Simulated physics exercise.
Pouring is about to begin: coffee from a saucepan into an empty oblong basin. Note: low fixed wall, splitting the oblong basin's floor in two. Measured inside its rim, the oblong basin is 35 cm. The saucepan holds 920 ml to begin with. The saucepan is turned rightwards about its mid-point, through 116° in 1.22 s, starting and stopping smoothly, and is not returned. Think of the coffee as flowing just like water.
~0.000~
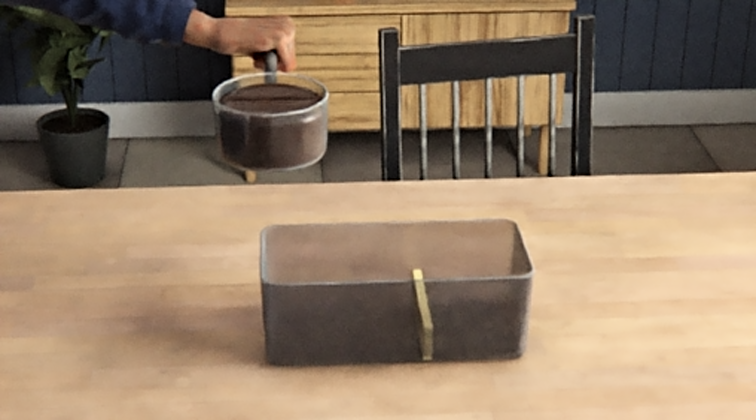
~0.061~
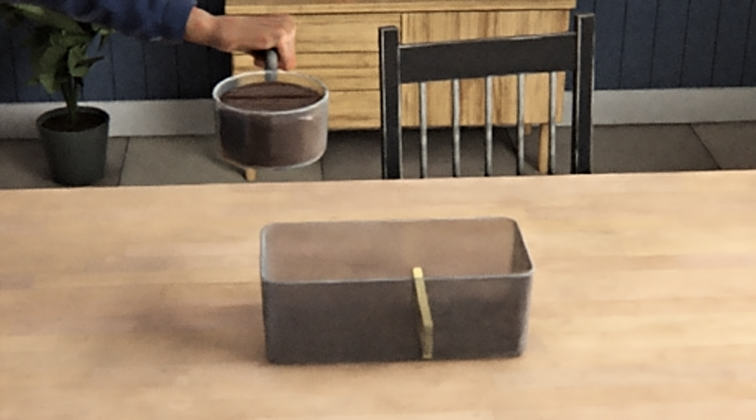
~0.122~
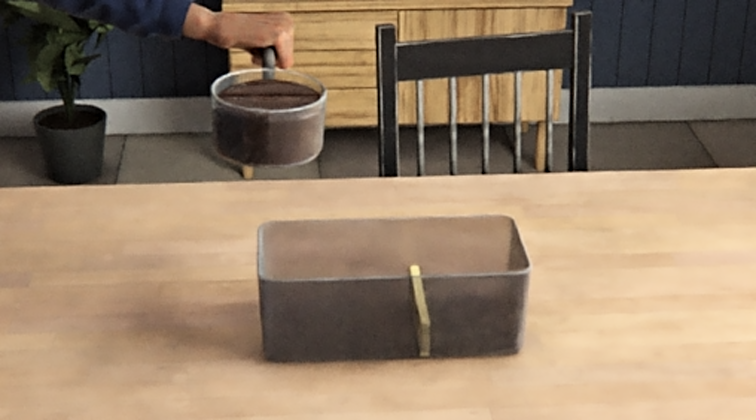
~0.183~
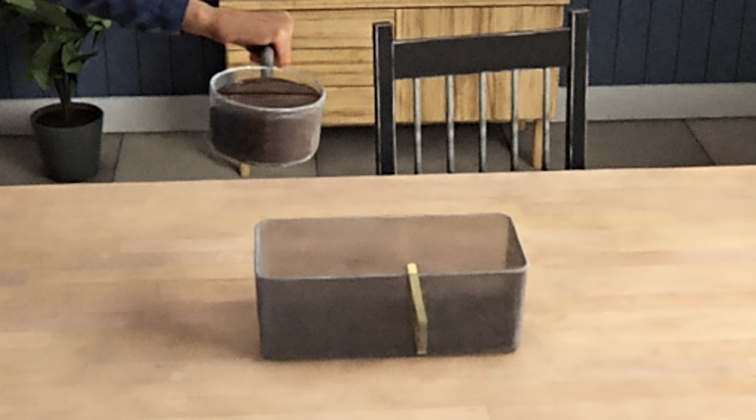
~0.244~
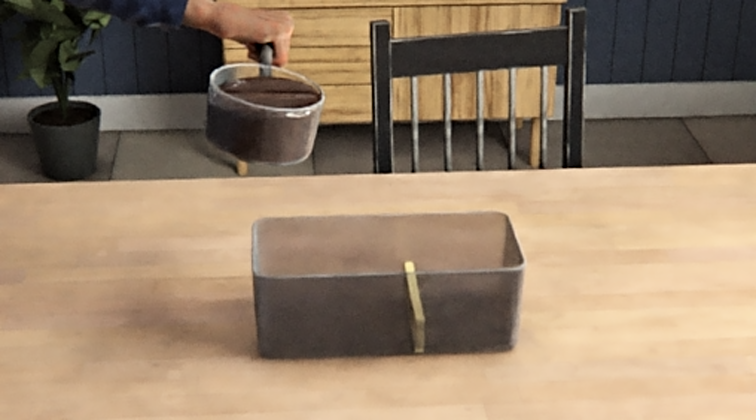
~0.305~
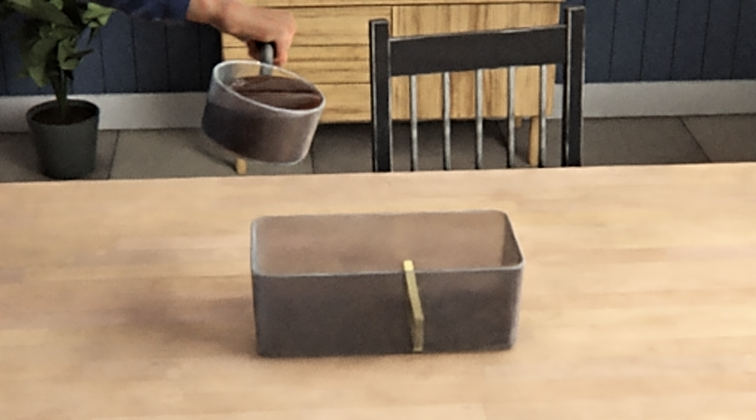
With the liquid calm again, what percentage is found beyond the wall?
Beyond the wall there is roughly 6 percent.
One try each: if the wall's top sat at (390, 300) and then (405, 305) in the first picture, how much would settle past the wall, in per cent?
Respectively close to 55 and 40 %.
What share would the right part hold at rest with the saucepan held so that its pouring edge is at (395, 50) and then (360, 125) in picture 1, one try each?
Respectively 80 and 45 %.
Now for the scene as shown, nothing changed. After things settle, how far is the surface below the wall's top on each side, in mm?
Left roughly 24 mm; right roughly 48 mm.
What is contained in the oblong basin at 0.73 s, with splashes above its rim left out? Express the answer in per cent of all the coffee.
18 %, give or take.
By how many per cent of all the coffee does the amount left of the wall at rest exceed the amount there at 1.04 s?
That is roughly 12 in a hundred of the whole.
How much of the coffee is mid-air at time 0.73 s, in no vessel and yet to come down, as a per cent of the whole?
At that moment, about 38 percent.
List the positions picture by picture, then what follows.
In the first picture, it leans 0°; its right rim is at (327, 94); the coffee meets the walls at (216, 102) and (325, 100); the oblong basin's rim runs from (262, 255) to (525, 248); the wall's top is at (422, 298).
In the second picture, it leans 1°; its right rim is at (327, 93); the coffee meets the walls at (216, 100) and (325, 99).
In the third picture, it leans 3°; its right rim is at (325, 92); the coffee meets the walls at (214, 98) and (323, 97).
In the fourth picture, it leans 6°; its right rim is at (324, 94); the coffee meets the walls at (212, 96) and (321, 95).
In the fifth picture, it leans 11°; its right rim is at (323, 97); the coffee meets the walls at (210, 94) and (321, 94).
In the sixth picture, it leans 17°; its right rim is at (323, 101); the coffee meets the walls at (211, 94) and (323, 95); 1 per cent is over the edge.
By 0.73 s the tilt is 76° and 44 per cent is still to pour, 19 is left of the wall and 0 right of it.
By 1.04 s the tilt is 110° and 5 per cent is still to pour, 80 is left of the wall and 4 right of it.
By 1.37 s the tilt is 116° and 0 per cent is still to pour, 93 is left of the wall and 6 right of it.
By 1.72 s the tilt is 116° and 0 per cent is still to pour, 93 is left of the wall and 6 right of it.
At rest 93 per cent lies left of the wall, 6 right of it and 1 outside.
